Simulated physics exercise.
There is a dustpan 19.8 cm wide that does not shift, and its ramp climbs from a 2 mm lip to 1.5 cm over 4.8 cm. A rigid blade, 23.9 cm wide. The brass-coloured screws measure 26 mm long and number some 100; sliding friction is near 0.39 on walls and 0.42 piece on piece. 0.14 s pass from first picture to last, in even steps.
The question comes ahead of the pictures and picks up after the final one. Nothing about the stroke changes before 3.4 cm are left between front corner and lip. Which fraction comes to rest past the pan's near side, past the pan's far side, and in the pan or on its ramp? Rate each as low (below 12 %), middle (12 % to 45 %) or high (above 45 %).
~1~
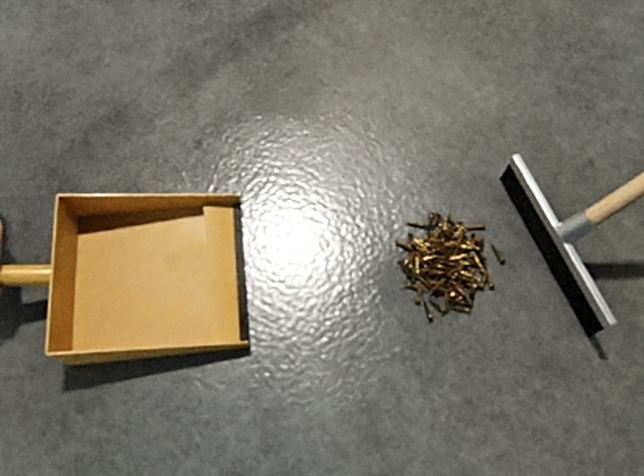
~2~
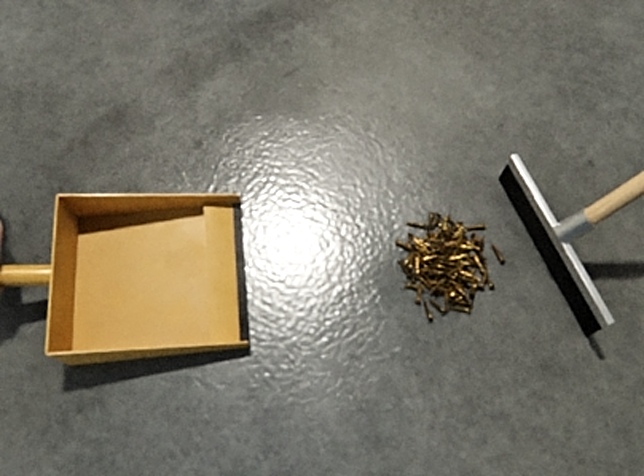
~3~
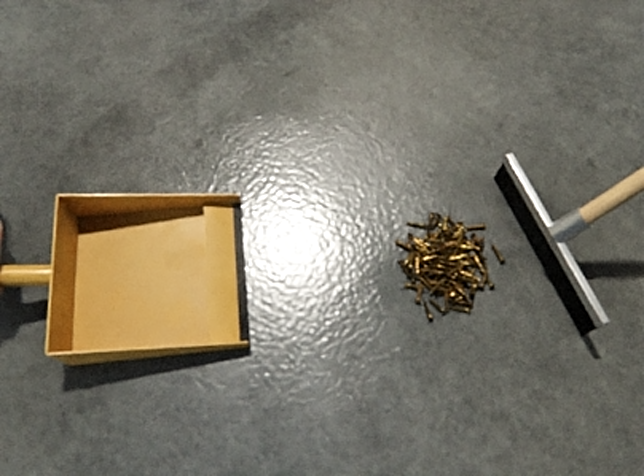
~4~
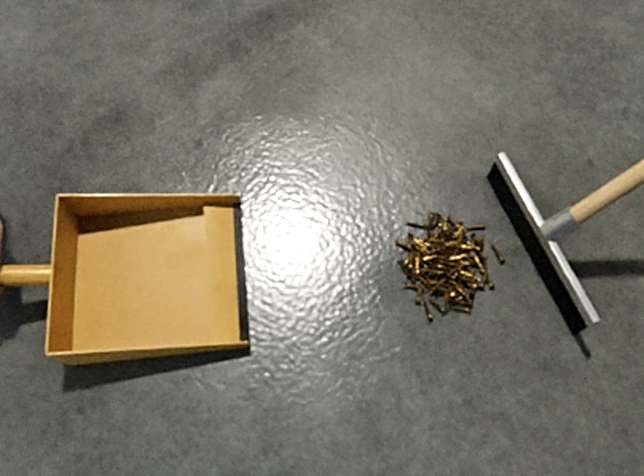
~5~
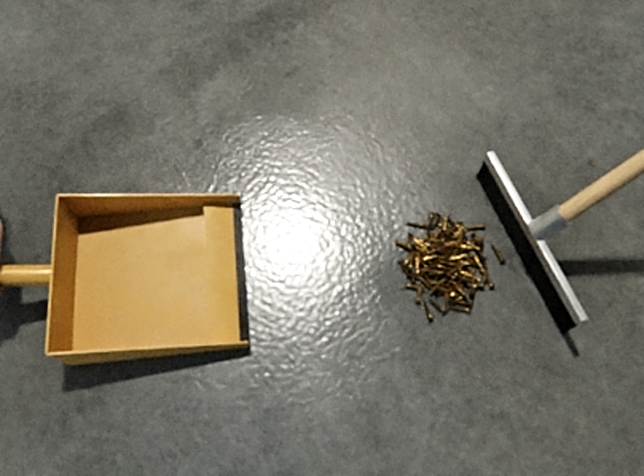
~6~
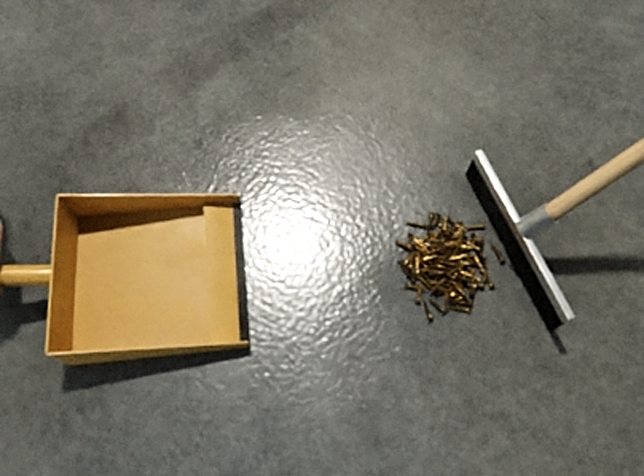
Past the pan's near side - low, past the pan's far side - low, in the pan or on its ramp - low.
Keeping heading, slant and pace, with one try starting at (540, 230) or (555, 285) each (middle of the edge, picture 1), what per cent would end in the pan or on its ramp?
Close to 0 in a hundred, then close to 5 in a hundred.
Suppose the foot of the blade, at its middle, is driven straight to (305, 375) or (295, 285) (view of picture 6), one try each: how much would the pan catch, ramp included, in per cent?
I'd expect around 5 percent, then around 5 percent.
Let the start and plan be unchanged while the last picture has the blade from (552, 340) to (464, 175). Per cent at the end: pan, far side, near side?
The pan gets 25, the far side 0 and the near side 25.
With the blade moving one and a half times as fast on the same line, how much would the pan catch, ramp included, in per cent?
Roughly 10 in a hundred.
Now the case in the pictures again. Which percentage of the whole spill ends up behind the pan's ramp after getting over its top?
Something like 0 per cent of the whole.
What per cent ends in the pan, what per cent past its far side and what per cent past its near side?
Tally in %: Near side 10; far side 0; pan 0.
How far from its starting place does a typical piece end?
Roughly 22 cm.
Then, 0.26 s after the last picture, middle of the blade 21 cm from the lip; 0 % over the lip, far side 0 %, near side 0 %.
Then, 0.43 s after the last picture, middle of the blade 12 cm from the lip; 0 % over the lip, far side 0 %, near side 5 %.
Then, 0.73 s after the last picture, middle of the blade 7 cm from the lip; 0 % over the lip, far side 0 %, near side 10 %.
In the end, near side 10 %, far side 0 %, pan 0 %, in front of the lip or behind the blade 90 %.
